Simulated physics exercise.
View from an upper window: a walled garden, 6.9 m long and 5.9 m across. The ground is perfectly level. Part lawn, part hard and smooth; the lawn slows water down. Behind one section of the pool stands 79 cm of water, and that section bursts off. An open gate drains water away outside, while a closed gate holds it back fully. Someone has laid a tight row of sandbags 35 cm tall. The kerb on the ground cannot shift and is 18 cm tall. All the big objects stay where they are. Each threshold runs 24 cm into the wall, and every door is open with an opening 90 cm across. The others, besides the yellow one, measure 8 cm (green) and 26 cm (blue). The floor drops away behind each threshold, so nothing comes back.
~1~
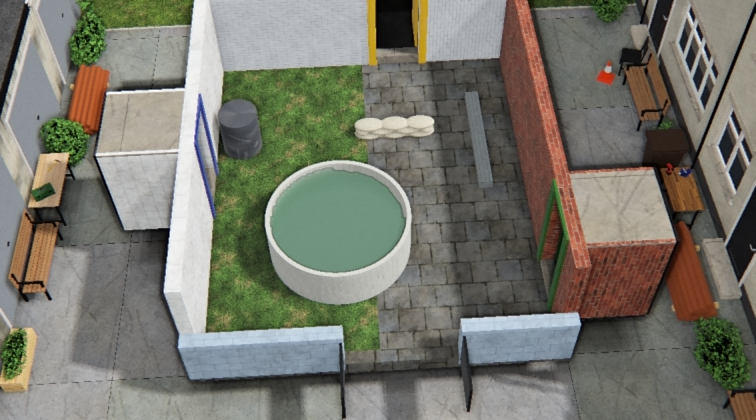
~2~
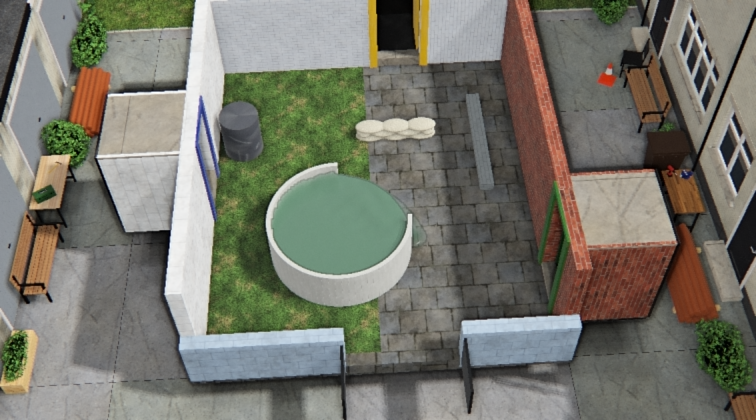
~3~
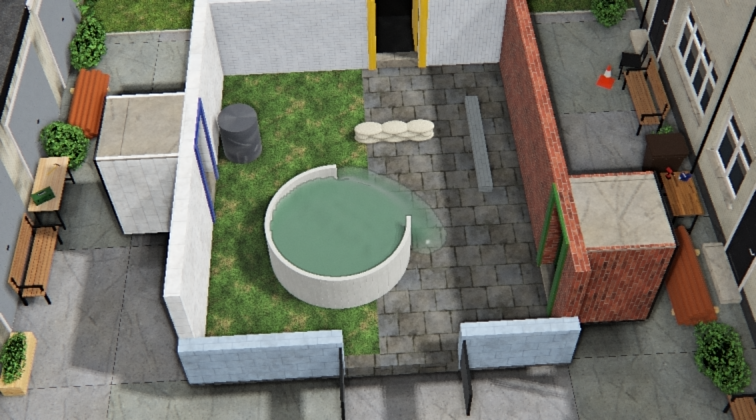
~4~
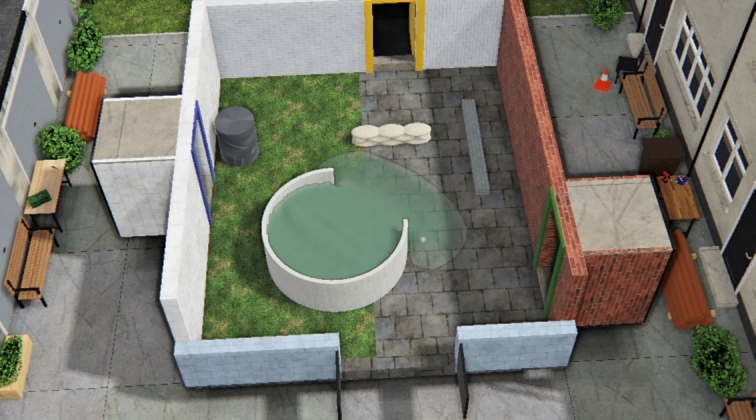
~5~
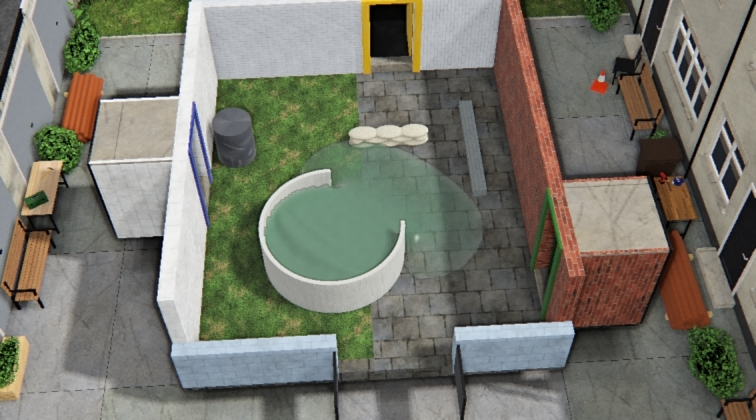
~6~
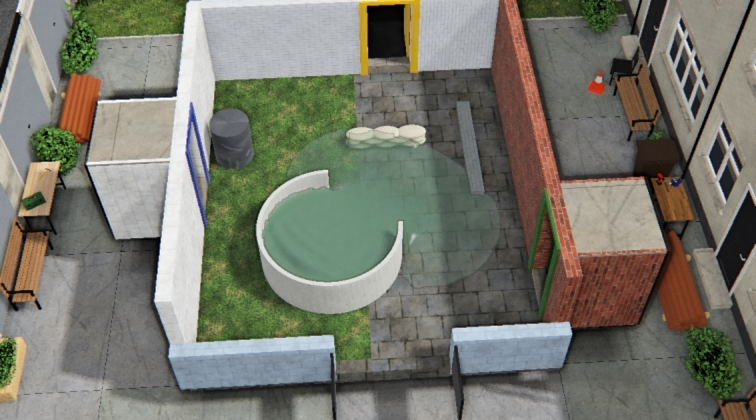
A round, white-walled pool of green water stands in a walled garden, half lawn and half grey paving, seen from high above. A dark grey barrel, pale sacks and a long grey beam lie behind it, between a blue-framed opening left, a yellow one at the back and a green one right. The pool's back-right wall disappears and water spreads thinly over the paving and grass, reaching the sacks and beam, as the view drifts slightly.
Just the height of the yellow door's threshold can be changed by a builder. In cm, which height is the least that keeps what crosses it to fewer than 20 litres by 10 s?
A height of about 14 cm would just do it.
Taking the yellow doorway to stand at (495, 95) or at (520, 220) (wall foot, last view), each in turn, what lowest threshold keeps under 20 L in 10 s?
Roughly 20 cm, then roughly 25 cm.
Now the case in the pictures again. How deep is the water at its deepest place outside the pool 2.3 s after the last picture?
Max depth: About 36 cm.
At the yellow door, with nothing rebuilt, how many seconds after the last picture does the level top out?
Around 2.6 s.
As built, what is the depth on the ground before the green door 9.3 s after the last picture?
8.5 cm.
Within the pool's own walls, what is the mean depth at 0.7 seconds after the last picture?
About 44 cm.
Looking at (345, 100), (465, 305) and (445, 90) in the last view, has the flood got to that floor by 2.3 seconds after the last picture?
In turn: Flooded, under water, flooded.
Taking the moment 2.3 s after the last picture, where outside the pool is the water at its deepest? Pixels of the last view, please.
(488, 81).
Then, 0.7 s after the last picture water covers 40 % of the floor, deepest (54 cm) near (457, 159); it has not reached the yellow door.
Then, 2.3 s after the last picture water covers 65 % of the floor, deepest (36 cm) near (488, 81); 19 cm at the yellow door, 0 litres in over its 21 cm threshold.
Then, 9.3 s after the last picture water covers 95 % of the floor, deepest (14 cm) near (195, 368); 10 cm at the yellow door, 1 litre in over its 21 cm threshold.
At the yellow door as built, the water peaked near 20 cm, 2.5 s after the last picture.
With a threshold of 11.5 cm, 39 litres would have come in within the 10 s; with 15.5 cm, 13 litres. So under 20 litres takes about 14 cm.
